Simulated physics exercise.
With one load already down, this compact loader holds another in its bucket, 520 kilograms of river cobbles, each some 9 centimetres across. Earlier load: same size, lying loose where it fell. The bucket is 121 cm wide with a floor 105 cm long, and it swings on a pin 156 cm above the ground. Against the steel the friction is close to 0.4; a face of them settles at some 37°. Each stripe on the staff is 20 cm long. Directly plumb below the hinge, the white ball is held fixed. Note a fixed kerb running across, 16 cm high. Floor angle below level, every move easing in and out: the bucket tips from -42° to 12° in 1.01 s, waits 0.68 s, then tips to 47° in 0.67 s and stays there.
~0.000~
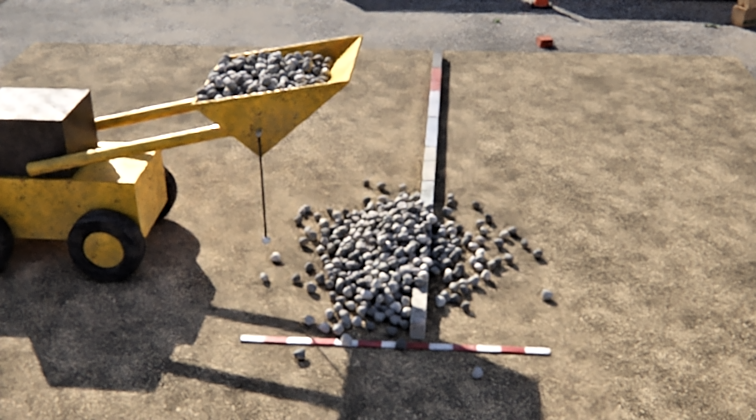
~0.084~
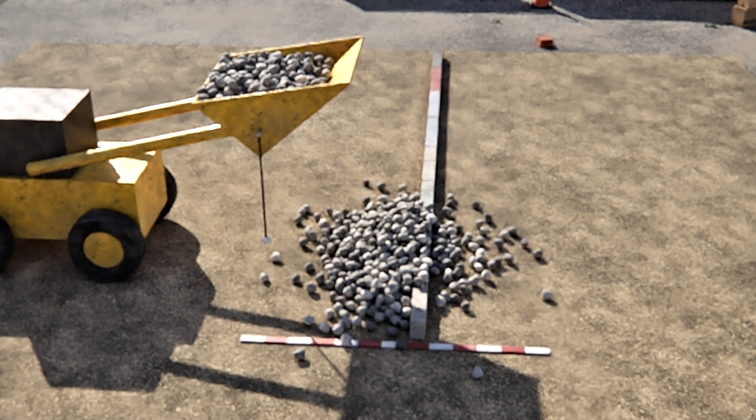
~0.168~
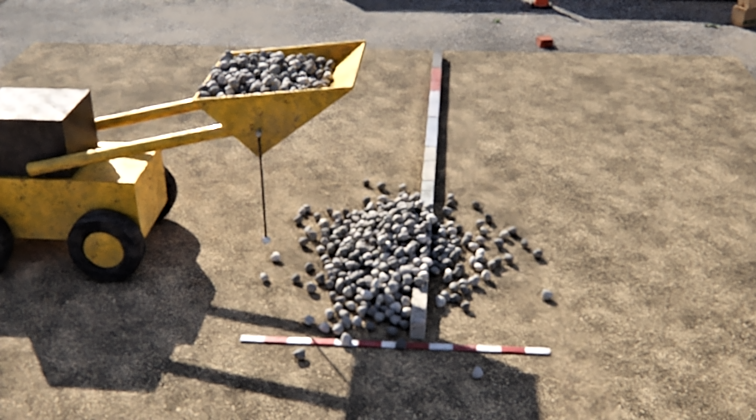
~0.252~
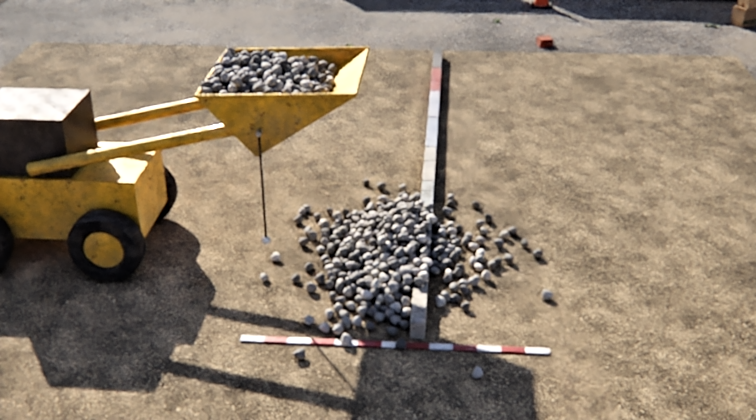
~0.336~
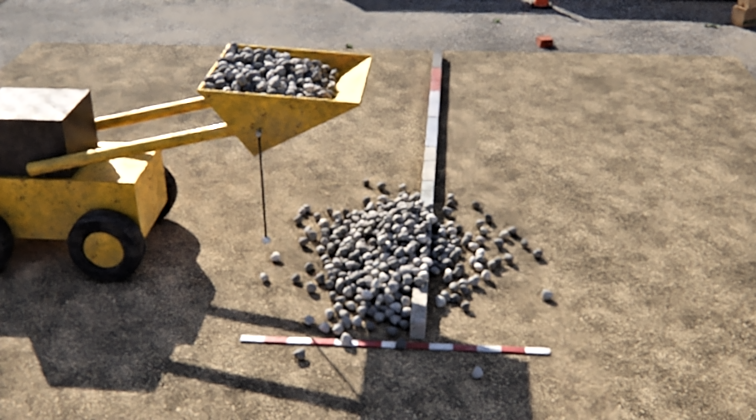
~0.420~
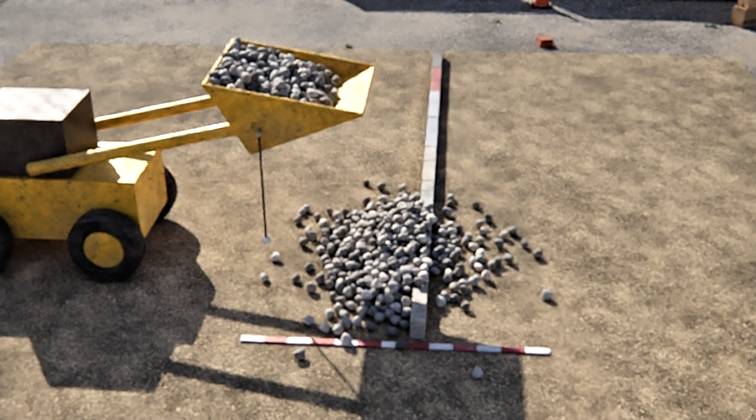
A yellow loader with a dark brown block on top and black wheels stands at the left on sunlit, sandy ground, seen from above and to one side. Its raised yellow bucket holds grey stones, while more lie heaped across a narrow kerb near a red-and-white staff. The bucket slowly tilts, its right-hand lip lowering as the stones inside shift slightly, while the heap and view stay still.
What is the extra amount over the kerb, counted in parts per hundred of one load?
Close to 16 parts in a hundred.
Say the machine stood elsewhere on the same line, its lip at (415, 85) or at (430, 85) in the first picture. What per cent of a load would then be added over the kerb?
I'd say close to 85 per cent for one and close to 95 per cent for the other, in that order.
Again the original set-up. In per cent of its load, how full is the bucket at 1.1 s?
It holds some 100 percent.
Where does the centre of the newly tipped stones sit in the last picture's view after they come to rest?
I'd put their centre close to (371, 242).
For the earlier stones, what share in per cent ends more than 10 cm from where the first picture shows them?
20 per cent.
After 0.8 s the floor is at 4°; in per cent of one load, 100 in the bucket, 88 on this side of the kerb, 12 over the kerb; the foremost stones are at (516, 252).
After 1.1 s the floor is at 12°; in per cent of one load, 100 in the bucket, 88 on this side of the kerb, 12 over the kerb; the foremost stones are at (516, 252).
After 2.8 s the floor is at 47°; in per cent of one load, 0 in the bucket, 173 on this side of the kerb, 27 over the kerb; the foremost stones are at (540, 251).
After 5.5 s the floor is at 47°; in per cent of one load, 0 in the bucket, 172 on this side of the kerb, 28 over the kerb; the foremost stones are at (545, 251). Net gain over the kerb, 16.
